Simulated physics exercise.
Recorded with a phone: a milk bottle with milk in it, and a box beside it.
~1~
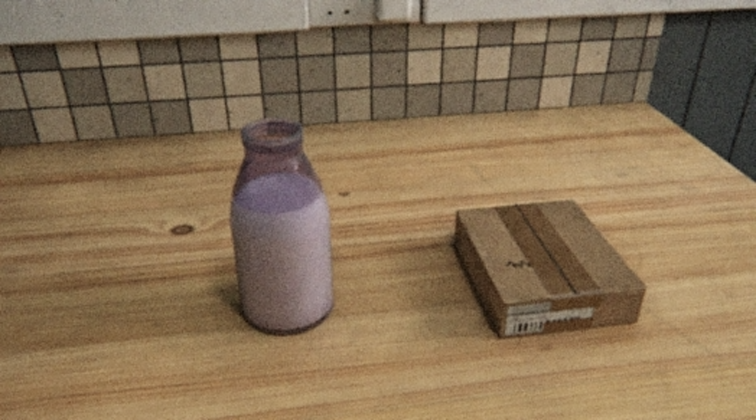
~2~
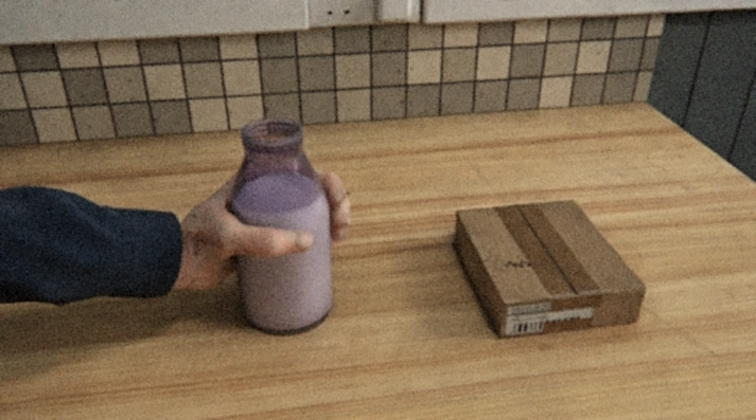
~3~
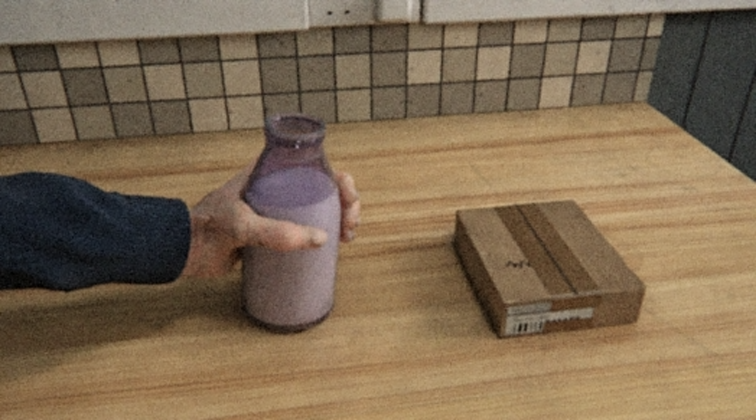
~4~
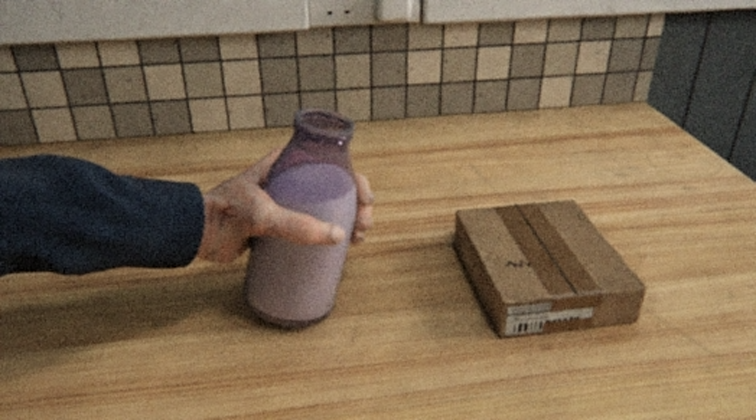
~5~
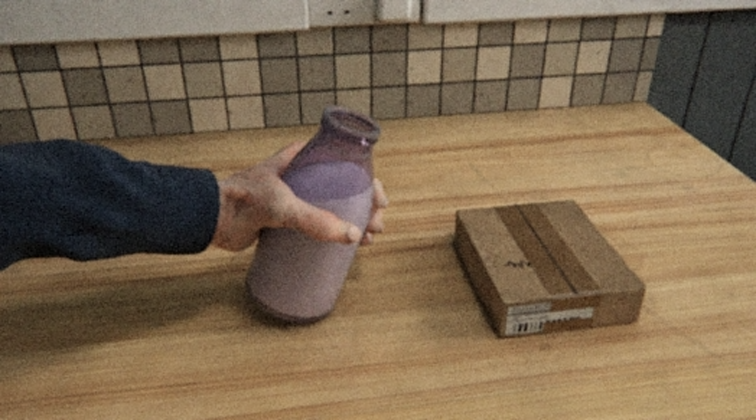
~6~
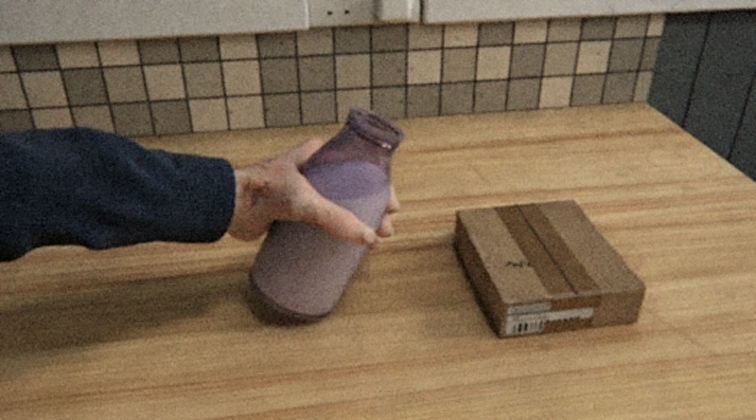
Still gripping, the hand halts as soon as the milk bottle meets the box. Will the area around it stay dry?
No, there is liquid to wipe up.
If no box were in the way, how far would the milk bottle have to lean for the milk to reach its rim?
Roughly 65 degrees from upright.
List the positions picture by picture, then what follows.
In the first picture, it stands upright; milk bottle (280, 221) about two thirds full.
In the second picture, a hand takes hold; milk bottle about two thirds full, surface at (278, 193); box (540, 262).
In the third picture, it is leaning; milk bottle (292, 216) about two thirds full.
In the fourth picture, tipping on its foot; milk bottle about two thirds full, surface at (312, 183); box (540, 262).
In the fifth picture, the top moves towards the box; milk bottle (321, 209) tipped 20°.
In the sixth picture, on the way over; milk bottle (334, 207) tipped 25°; box (540, 262).
A moment on, the milk bottle leans by about 50°; all is still inside.
Further on, the milk bottle leans by about 70°; a puddle lies under it; nearly all of the milk is inside.
When it is over, the milk bottle leans by about 80°, against the box; a puddle lies under it; about two thirds of the milk is inside.
